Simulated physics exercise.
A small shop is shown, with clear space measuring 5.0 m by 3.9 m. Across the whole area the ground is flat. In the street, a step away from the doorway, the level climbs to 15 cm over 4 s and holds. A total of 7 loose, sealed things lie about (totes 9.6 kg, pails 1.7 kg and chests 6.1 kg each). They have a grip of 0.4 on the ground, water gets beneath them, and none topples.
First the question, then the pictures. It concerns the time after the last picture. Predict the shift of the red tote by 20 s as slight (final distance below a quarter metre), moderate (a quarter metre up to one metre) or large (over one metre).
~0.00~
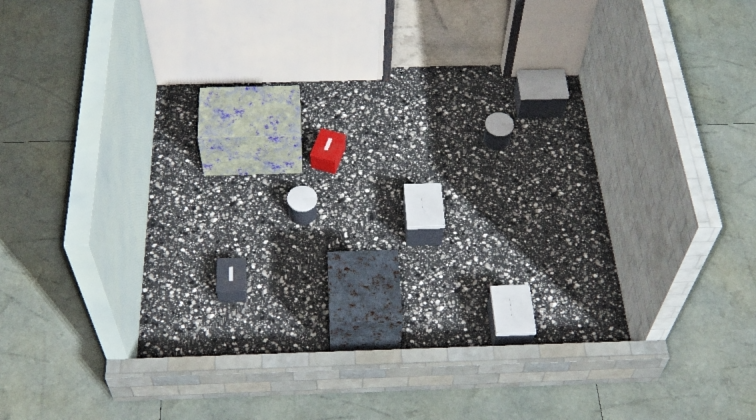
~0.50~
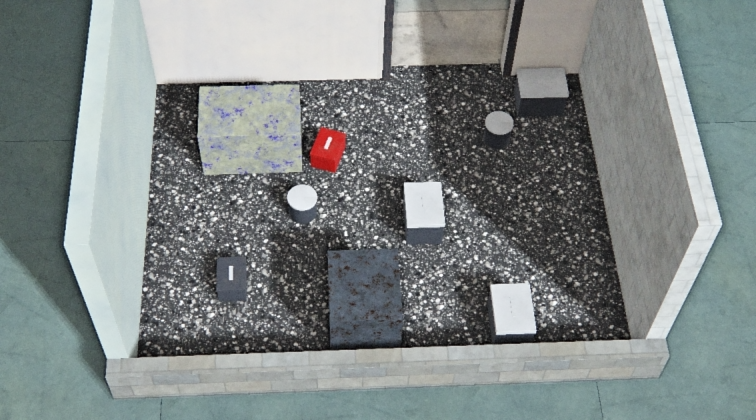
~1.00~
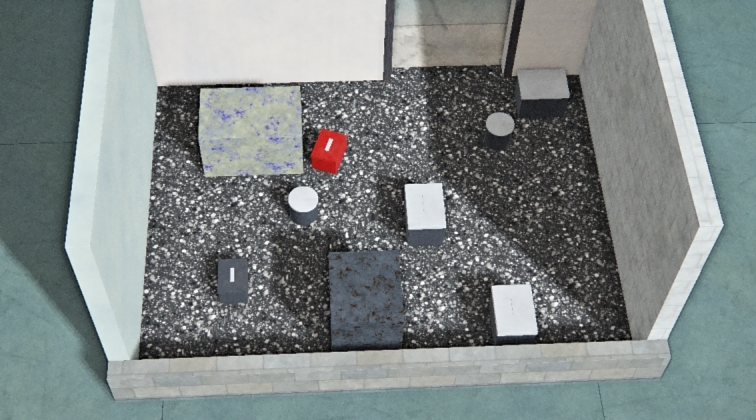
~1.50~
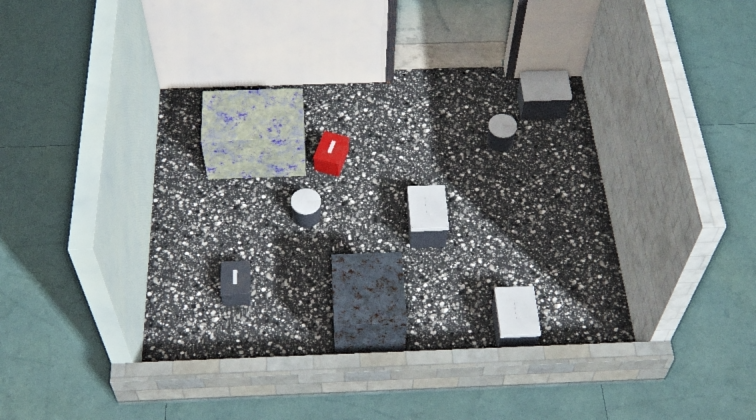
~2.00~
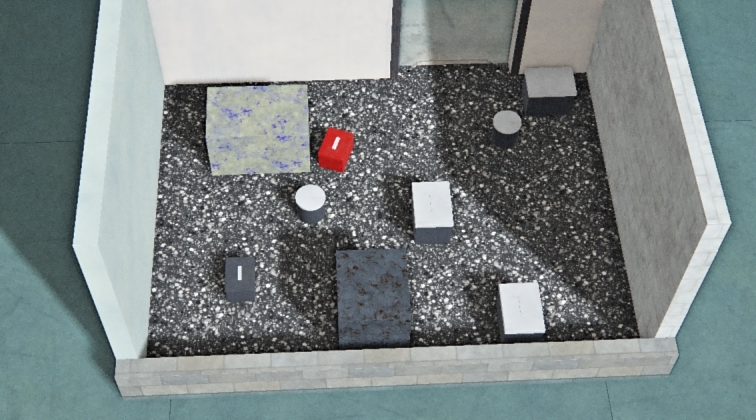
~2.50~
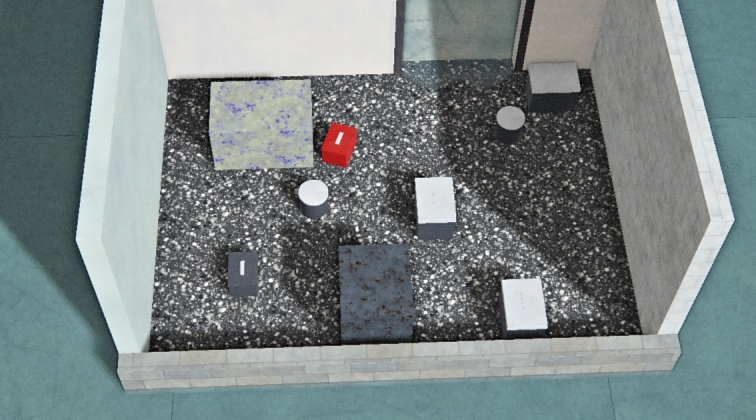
It is displaced little.
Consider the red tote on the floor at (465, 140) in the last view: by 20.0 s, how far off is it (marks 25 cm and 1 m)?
Well, it gets shoved far.
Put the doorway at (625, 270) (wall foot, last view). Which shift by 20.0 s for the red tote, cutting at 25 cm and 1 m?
Red tote: Goes a long way.
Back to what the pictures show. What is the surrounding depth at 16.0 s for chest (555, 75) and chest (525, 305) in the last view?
Depths: Near 7 cm, then near 11 cm.
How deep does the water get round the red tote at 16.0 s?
Roughly 6 cm.
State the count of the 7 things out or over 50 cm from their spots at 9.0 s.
2 in all.
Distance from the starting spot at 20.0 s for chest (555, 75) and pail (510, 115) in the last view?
The first is 100 cm from its start, the second 250 cm.
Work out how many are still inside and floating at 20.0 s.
6.
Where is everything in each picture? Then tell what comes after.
The red tote at (328, 145), on the bottom; 0.0 m2 under water; 0 of 7 have shifted, in the first frame.
The red tote at (328, 144), on the bottom; water covers 0.0 m2; 0 of 7 have shifted, in the second frame.
The red tote at (329, 145) rests on the ground; 0.0 m2 under water; 0 of 7 have shifted, in the third frame.
The red tote at (332, 147) rests on the ground; 0.0 m2 under water; 0 of 7 have shifted, in the fourth frame.
The red tote at (336, 144) rests on the ground; 0.0 m2 under water; 0 of 7 have shifted, in the fifth frame.
The red tote at (339, 139), on the bottom; water covers 0.2 m2; 0 of 7 have shifted, in the sixth frame.
After 4.0 s the red tote is near (339, 139), 0.0 m from its start, aground; 0 afloat.
After 9.0 s the red tote is near (339, 139), 0.0 m from its start, aground; 4 afloat.
After 16.0 s the red tote is near (339, 139), 0.0 m from its start, aground; 6 afloat.
After 20.0 s the red tote is near (339, 139), 0.0 m from its start, aground; 6 afloat.
